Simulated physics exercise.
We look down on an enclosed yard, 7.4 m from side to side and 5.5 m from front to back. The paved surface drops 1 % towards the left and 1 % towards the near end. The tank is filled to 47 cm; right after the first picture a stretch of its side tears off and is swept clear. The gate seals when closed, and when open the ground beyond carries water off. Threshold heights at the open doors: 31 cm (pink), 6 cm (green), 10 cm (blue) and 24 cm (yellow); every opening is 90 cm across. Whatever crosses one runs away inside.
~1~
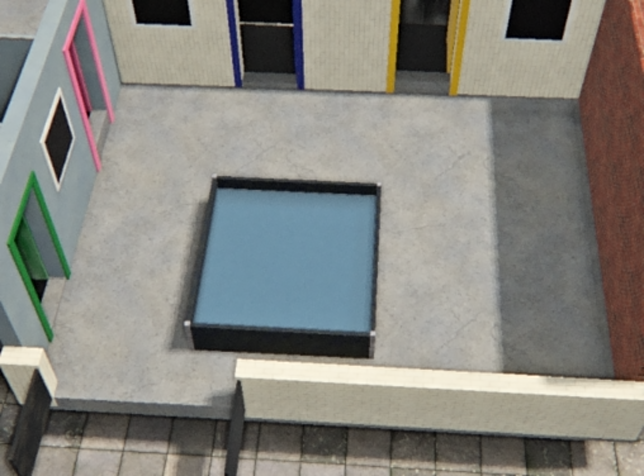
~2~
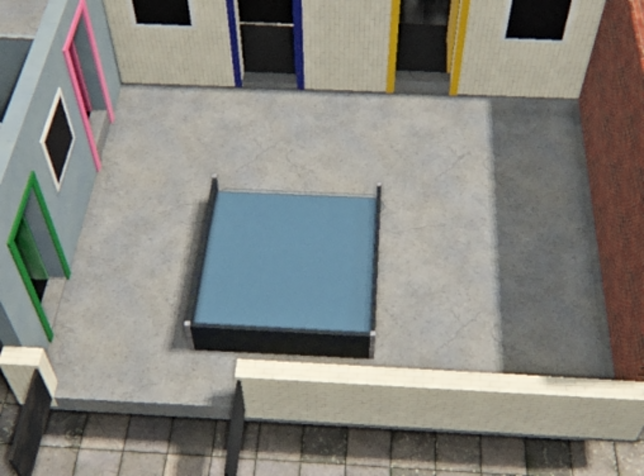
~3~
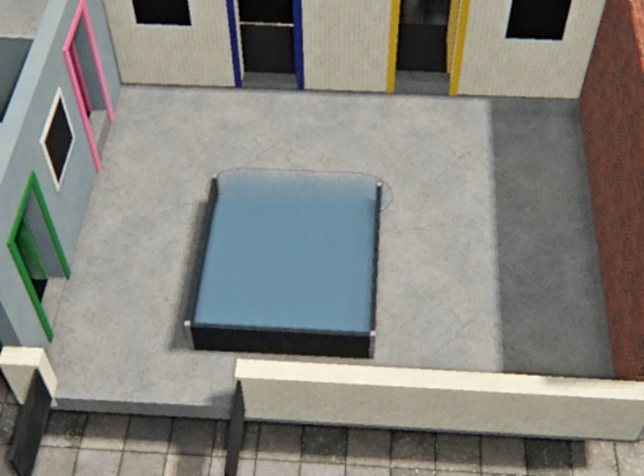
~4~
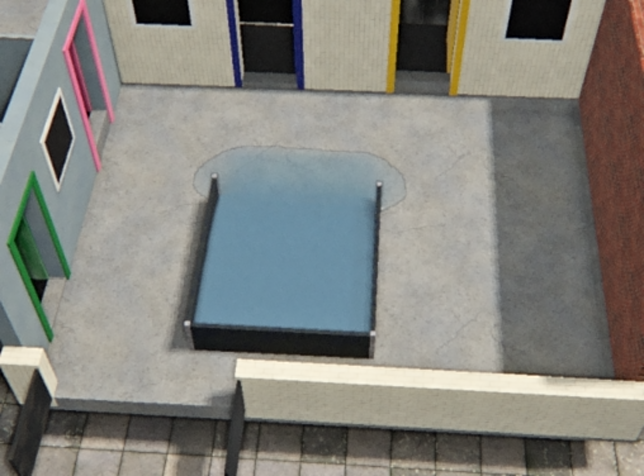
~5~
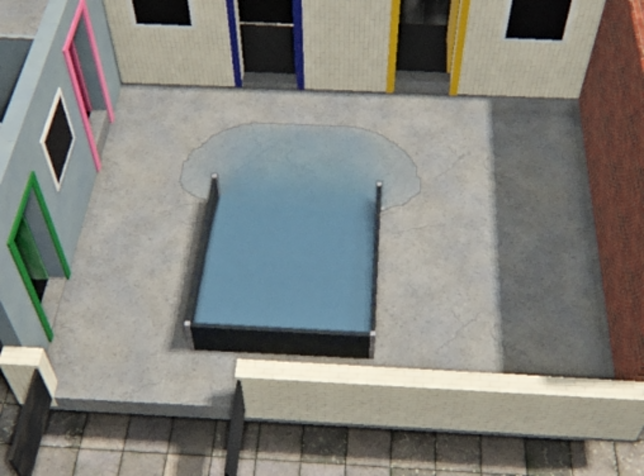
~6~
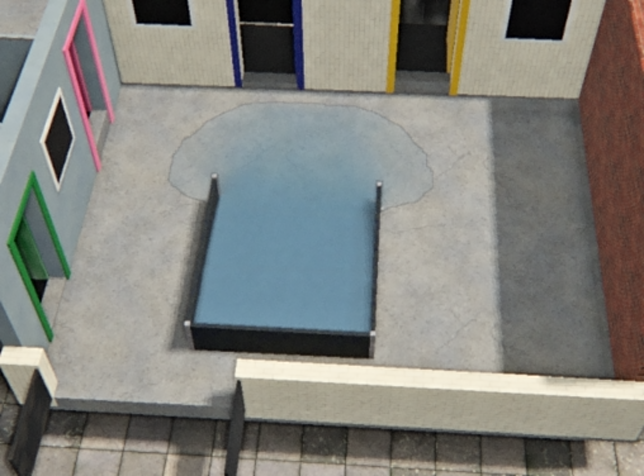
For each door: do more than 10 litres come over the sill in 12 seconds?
Door by door: At the pink door it does not reach the limit; at the green door it stays under the limit; at the blue door it goes over the limit; at the yellow door it keeps below the limit.
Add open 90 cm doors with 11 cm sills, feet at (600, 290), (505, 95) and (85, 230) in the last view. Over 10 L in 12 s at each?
In that order: Under, below, not over.
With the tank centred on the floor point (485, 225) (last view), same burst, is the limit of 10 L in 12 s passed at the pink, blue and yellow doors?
Then: Pink not over, blue under, yellow above.
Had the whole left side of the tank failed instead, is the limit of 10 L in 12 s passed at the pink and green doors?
Against that limit: Pink under, green above.
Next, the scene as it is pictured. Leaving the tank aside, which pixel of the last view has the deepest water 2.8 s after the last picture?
At about (121, 88).
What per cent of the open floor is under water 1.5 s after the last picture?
Near 30 per cent is wet.
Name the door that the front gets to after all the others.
It is the green one.
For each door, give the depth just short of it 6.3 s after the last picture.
Depths in cm: Pink 11, green 5, blue 6, yellow 4.
Then, 0.7 s after the last picture water covers 25 % of the floor and is deepest (28 cm) near (308, 95); pink door not reached, green door not reached, blue door 23 cm at the sill, 20 L in, yellow door 9 cm at the sill, 0 L in.
Then, 1.5 s after the last picture water covers 30 % of the floor and is deepest (27 cm) near (319, 95); pink door 2 cm at the sill, 0 L in, green door not reached, blue door 27 cm at the sill, 83 L in, yellow door 17 cm at the sill, 0 L in.
Then, 2.8 s after the last picture water covers 40 % of the floor and is deepest (28 cm) near (121, 88); pink door 13 cm at the sill, 0 L in, green door not reached, blue door 21 cm at the sill, 178 L in, yellow door 15 cm at the sill, 0 L in.
Then, 6.3 s after the last picture water covers 85 % of the floor and is deepest (15 cm) near (40, 379); pink door 11 cm at the sill, 0 L in, green door 5 cm at the sill, 0 L in, blue door 6 cm at the sill, 212 L in, yellow door 4 cm at the sill, 0 L in.
Then, 11.3 s after the last picture water covers 95 % of the floor and is deepest (12 cm) near (40, 379); pink door 6 cm at the sill, 0 L in, green door 4 cm at the sill, 0 L in, blue door 3 cm at the sill, 212 L in, yellow door 2 cm at the sill, 0 L in.
